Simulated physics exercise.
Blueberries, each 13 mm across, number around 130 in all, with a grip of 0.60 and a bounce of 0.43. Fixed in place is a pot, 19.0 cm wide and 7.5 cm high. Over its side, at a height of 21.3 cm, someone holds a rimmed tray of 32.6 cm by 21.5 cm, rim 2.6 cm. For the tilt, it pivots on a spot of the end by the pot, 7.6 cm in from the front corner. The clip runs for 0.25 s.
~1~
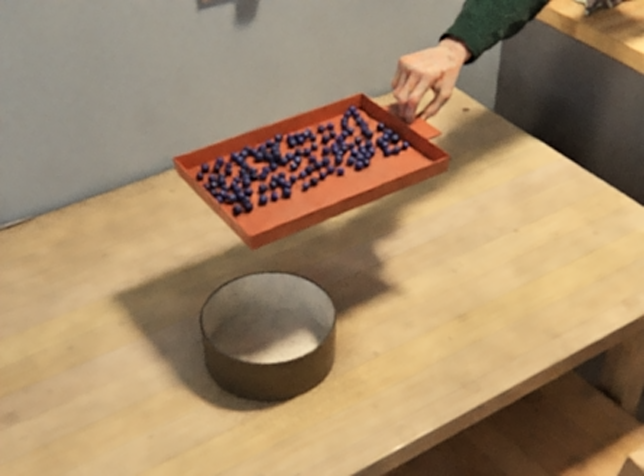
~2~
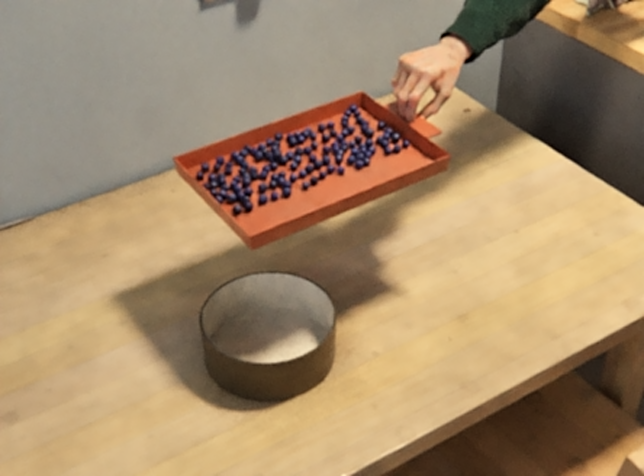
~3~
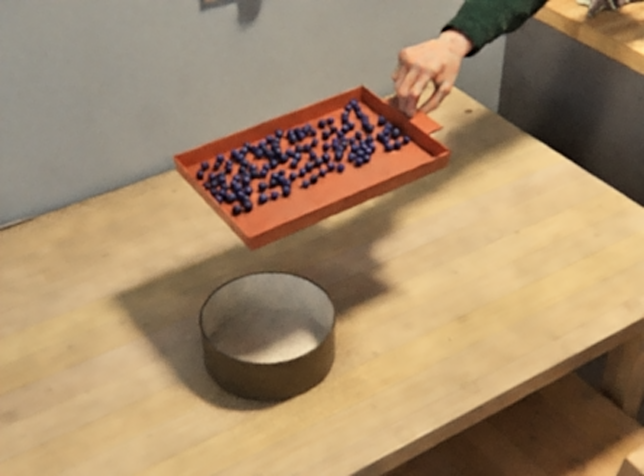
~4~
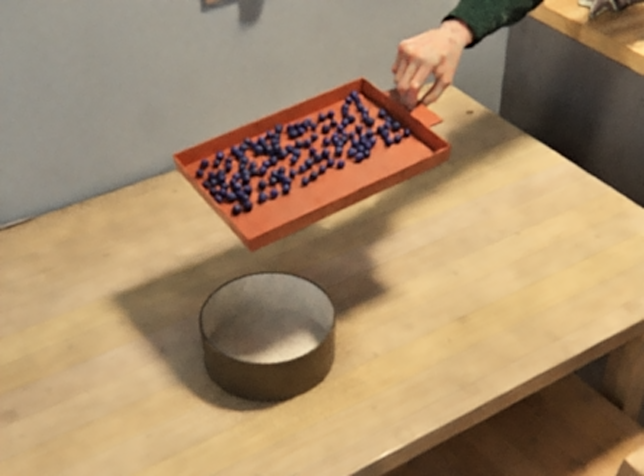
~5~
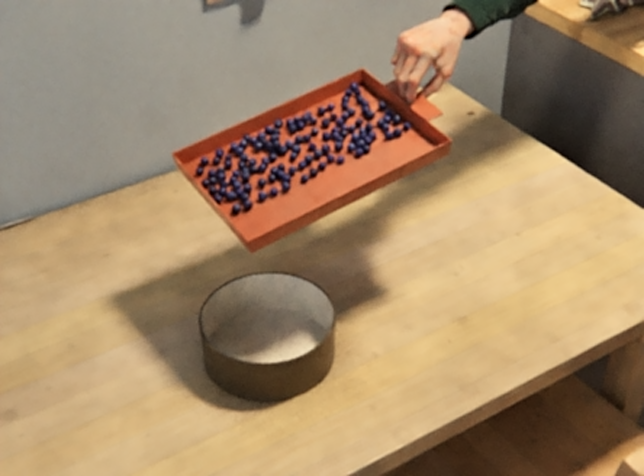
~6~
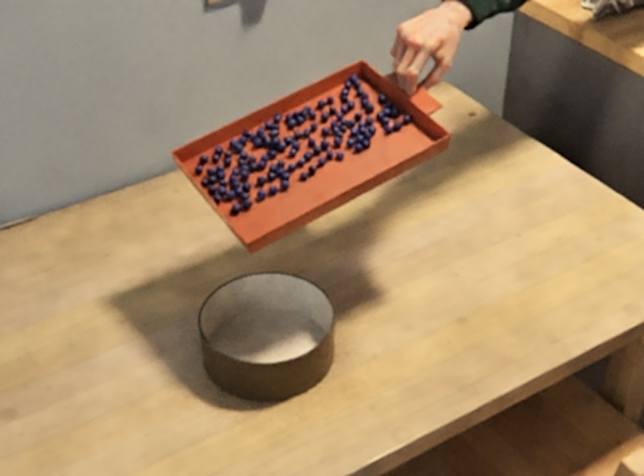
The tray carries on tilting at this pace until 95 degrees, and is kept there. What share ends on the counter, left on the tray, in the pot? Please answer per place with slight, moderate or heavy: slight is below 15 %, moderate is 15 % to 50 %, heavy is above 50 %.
Per place: Counter moderate, tray slight, pot heavy.
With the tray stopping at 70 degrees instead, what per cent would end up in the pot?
Estimated share: About 0 %.
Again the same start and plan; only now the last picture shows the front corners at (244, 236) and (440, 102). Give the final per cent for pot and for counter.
Per cent by place - pot 10, counter 90.
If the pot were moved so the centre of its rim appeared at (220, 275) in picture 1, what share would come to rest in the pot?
I'd put it at around 0 per cent.
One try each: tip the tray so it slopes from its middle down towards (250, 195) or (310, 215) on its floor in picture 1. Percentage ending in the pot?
About 10 per cent on the first try and 80 per cent on the second.
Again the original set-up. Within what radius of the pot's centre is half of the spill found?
About 18 cm from the centre.
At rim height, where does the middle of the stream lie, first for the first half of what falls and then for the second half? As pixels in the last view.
Early half: About (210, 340); late half: (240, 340).
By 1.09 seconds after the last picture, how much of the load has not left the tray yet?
I'd say close to 95 per cent.
Then, 0.66 s after the last picture, tilt 51 degrees; the tray holds 100 %, the pot 0 %.
Then, 1.09 s after the last picture, tilt 76 degrees; the tray holds 95 %, the pot 0 %.
Then, 1.61 s after the last picture, tilt 95 degrees; the tray holds 60 %, the pot 5 %.
In the end, counter 35 %, tray 5 %, pot 60 %.
